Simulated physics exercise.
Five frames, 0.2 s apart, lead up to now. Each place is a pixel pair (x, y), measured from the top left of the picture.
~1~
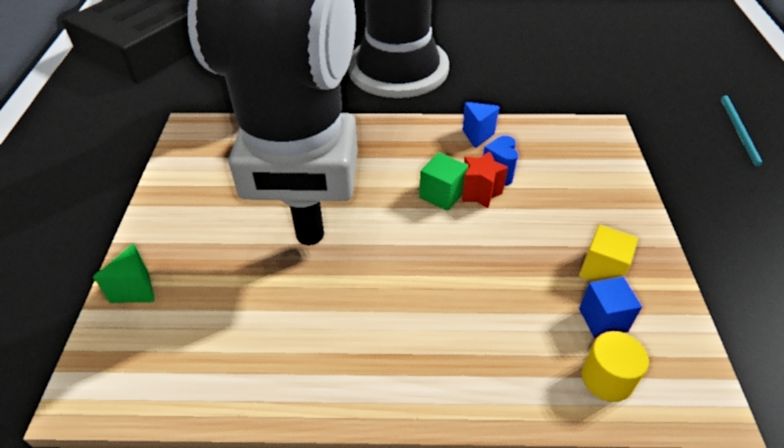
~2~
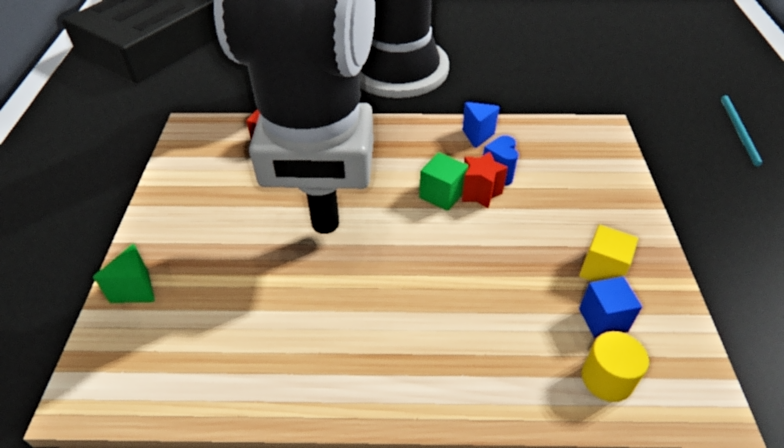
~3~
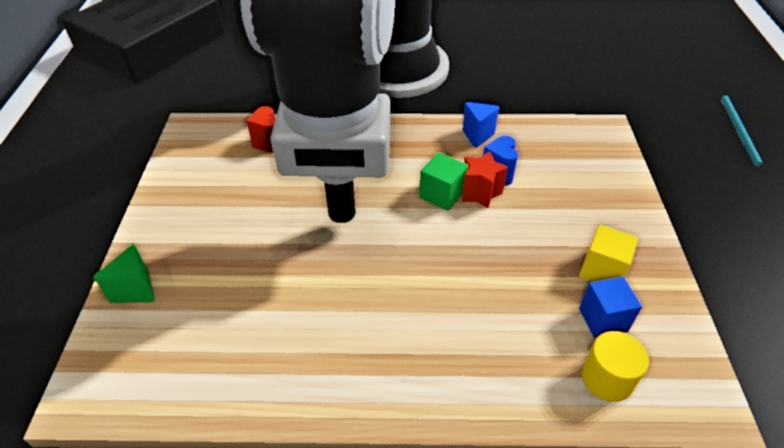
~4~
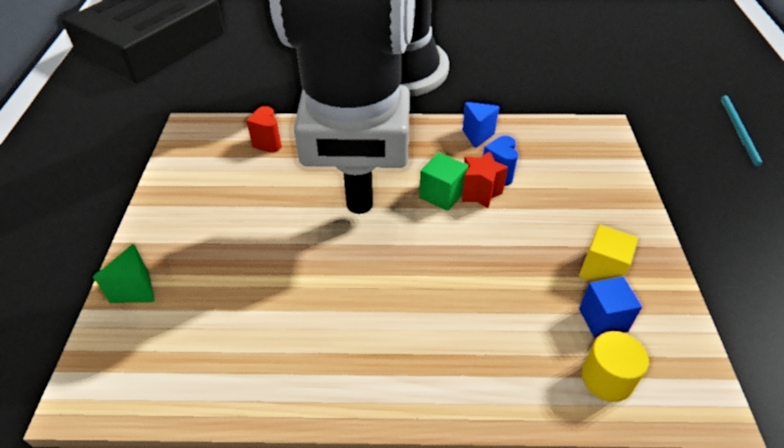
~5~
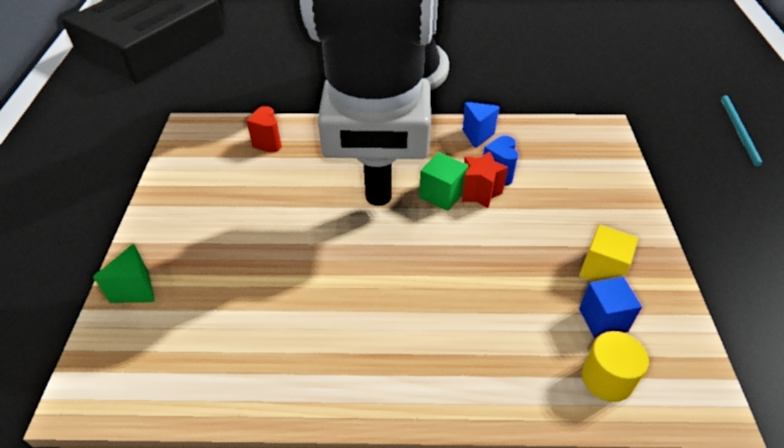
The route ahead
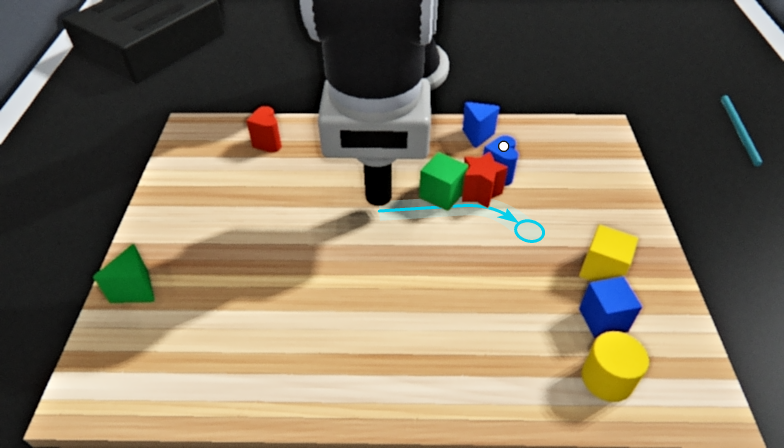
At the start, a robot arm holds a short black stick over the left-centre of a wooden board scattered with red, green, blue and yellow blocks. The arm moves steadily right and slightly toward the back, uncovering a red heart behind it. The stick nears the green cube, while the blocks stay still.
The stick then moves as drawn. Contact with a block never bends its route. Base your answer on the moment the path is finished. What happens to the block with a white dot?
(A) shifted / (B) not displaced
My answer is option A.
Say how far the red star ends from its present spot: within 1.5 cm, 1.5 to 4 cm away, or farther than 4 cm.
My answer is that it shifts 1.5 to 4 cm.
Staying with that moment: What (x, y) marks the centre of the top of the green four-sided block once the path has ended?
I'd expect the centre of its top face to be at (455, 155).
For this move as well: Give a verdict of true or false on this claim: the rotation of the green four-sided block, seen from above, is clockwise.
False
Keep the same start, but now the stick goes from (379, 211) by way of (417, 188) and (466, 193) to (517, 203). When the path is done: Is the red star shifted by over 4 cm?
That would be a yes.
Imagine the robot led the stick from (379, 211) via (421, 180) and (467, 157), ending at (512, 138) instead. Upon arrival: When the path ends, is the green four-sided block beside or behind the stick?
I'd say yes.
The line goes from (379, 211) by way of (432, 208) and (484, 207) to (530, 231); the dot is on the blue heart.
What follows on the original path. One third of the way, stick (433, 195); green four-sided block (450, 162); red star (488, 164), turned 15° clockwise; blue heart (509, 145).
Two thirds of the way, stick (486, 194); green four-sided block (455, 155), turned 20° anticlockwise; red star (498, 162); blue heart (513, 141).
At the end, stick (533, 218); green four-sided block (455, 155), turned 20° anticlockwise; red star (502, 162); blue heart (513, 141); yellow four-sided block unmoved.
